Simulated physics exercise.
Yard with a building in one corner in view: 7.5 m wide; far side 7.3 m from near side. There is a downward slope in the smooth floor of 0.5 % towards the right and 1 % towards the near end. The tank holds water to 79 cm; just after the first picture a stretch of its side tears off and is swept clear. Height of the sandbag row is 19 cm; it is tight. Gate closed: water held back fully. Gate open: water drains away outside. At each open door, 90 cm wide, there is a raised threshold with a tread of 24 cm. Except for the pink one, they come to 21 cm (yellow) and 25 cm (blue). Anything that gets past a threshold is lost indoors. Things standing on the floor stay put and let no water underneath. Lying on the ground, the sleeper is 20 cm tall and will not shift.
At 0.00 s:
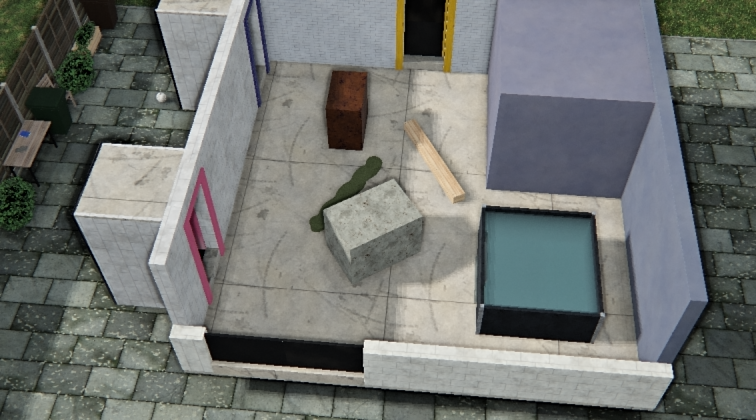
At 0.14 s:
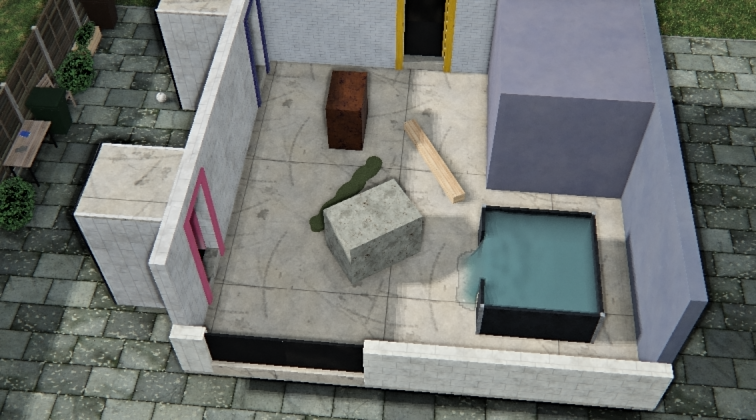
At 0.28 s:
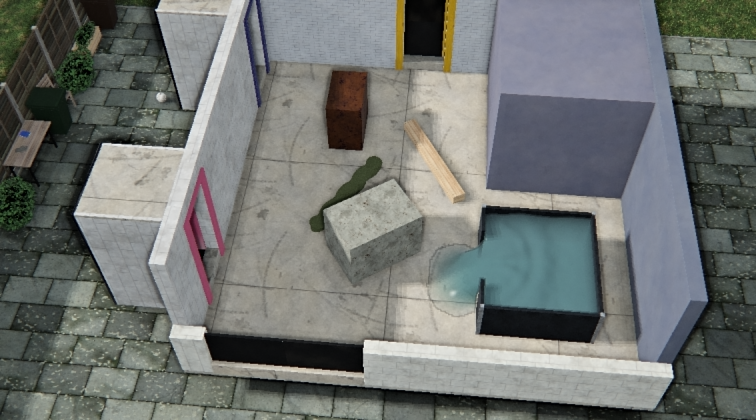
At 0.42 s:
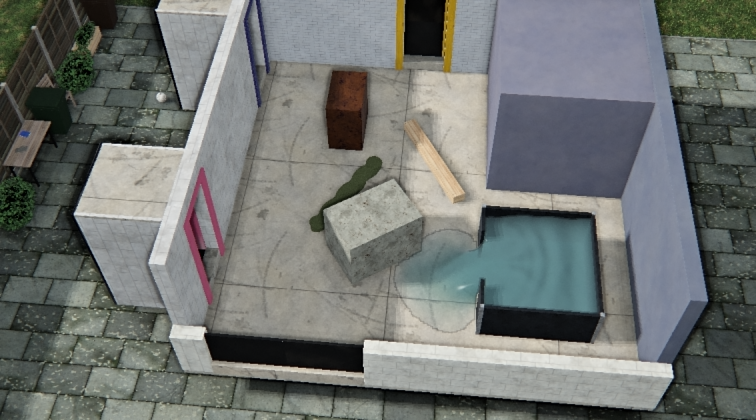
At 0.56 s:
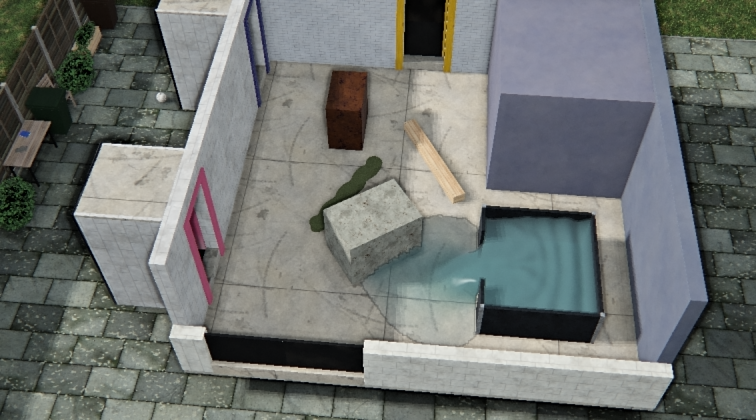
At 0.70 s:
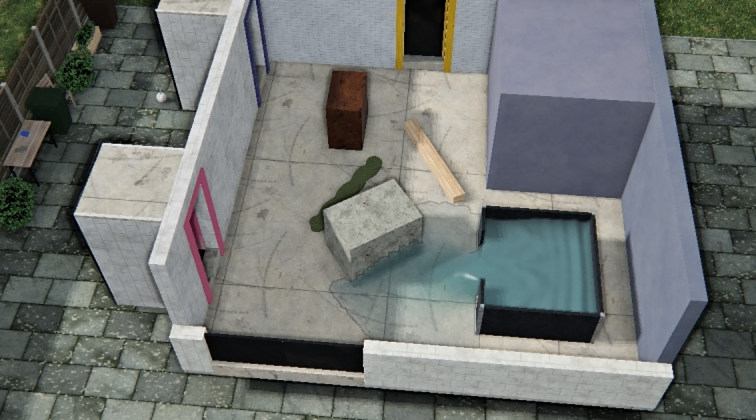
Water pours from the left side of a dark tank and spreads around a gray block.
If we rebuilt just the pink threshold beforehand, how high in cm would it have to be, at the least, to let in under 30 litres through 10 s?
I would say 13.5 cm at minimum.
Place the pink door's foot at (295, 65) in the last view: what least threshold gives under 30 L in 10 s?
Minimum: Close to 9.5 cm.
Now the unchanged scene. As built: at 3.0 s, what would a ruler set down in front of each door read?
Depth at yellow 3 cm, at pink 19 cm, at blue 0 cm.
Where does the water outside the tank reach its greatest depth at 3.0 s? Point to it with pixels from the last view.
Check close to (198, 351).
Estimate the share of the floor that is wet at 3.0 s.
45 %.
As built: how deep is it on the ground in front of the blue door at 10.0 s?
The depth there is around 9.0 cm.
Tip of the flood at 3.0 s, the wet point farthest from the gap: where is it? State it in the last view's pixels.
Around (350, 68).
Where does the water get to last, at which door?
The blue door comes last.
After 1.4 s water covers 25 % of the floor, deepest (46 cm) near (417, 254); it has not reached the pink door.
After 3.0 s water covers 45 % of the floor, deepest (40 cm) near (198, 351); 19 cm at the pink door, 0 litres in over its 25 cm threshold.
After 10.0 s water covers 95 % of the floor, deepest (14 cm) near (485, 228); 8 cm at the pink door, 0 litres in over its 25 cm threshold.
At the pink door as built, the water arrived by 1.8 s and peaked near 20 cm at 3.4 s.
With a threshold of 11 cm, 59 litres would have come in within the 10 s; with 15 cm, 20 litres. So under 30 litres takes about 13.5 cm.
